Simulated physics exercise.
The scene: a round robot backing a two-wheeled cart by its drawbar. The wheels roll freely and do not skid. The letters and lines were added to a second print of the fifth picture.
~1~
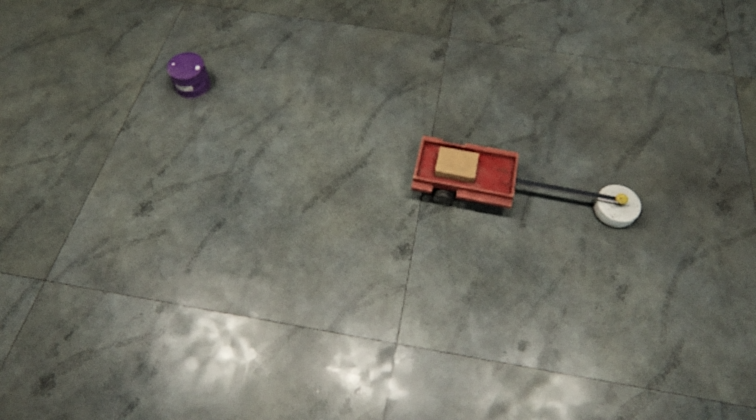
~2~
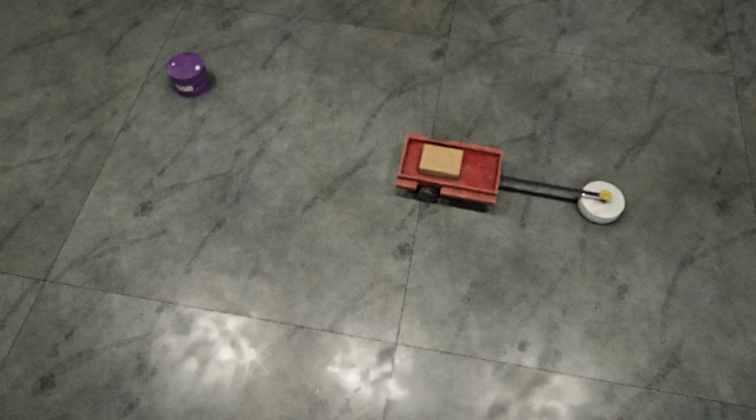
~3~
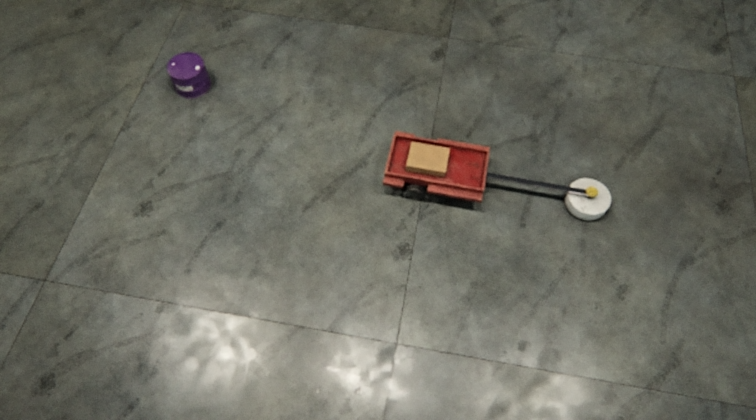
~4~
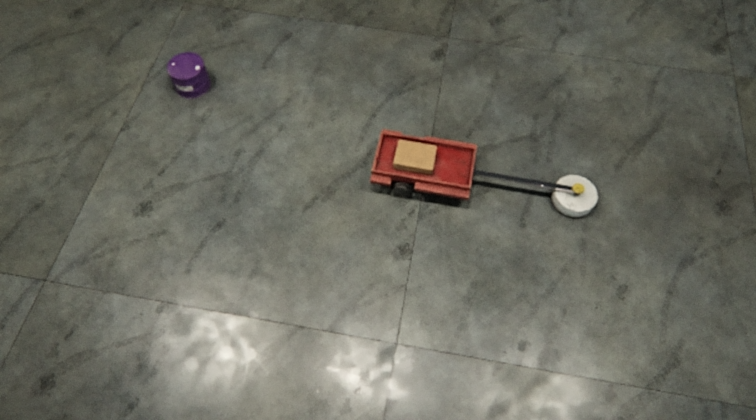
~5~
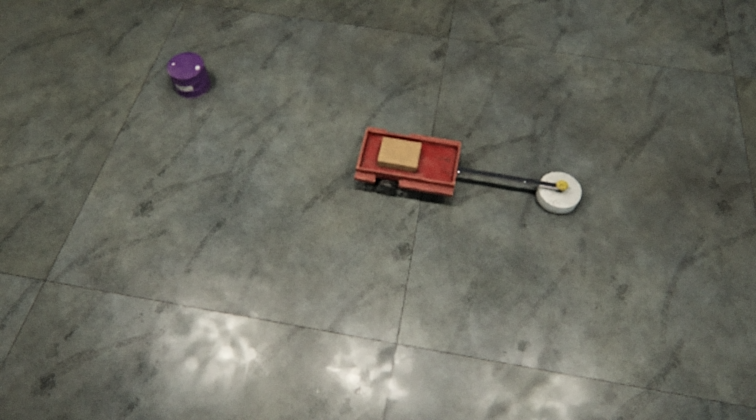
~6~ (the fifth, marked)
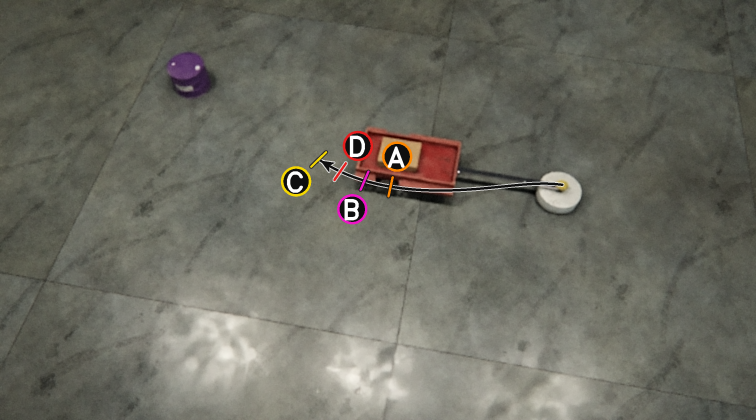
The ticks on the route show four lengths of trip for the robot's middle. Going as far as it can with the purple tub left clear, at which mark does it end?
Stop at B.
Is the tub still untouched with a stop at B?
Yes.
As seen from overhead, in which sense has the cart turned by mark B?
Clockwise.
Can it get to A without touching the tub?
For that mark, yes.
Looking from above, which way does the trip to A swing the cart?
Clockwise.
On the marked copy, A at (391, 187); B at (365, 181); C at (319, 159); D at (340, 172); the route from (563, 185) via (434, 191) to (321, 161).
Taking B. A third of the way, robot (491, 194), cart (346, 148).
Two thirds of the way, robot (422, 196), cart (290, 131).
When it is over, robot (365, 187), cart (248, 110); nothing has been touched.
As for the rest, A is safe but short; C is too far, the tub has been hit; D is too far, the tub has been hit.
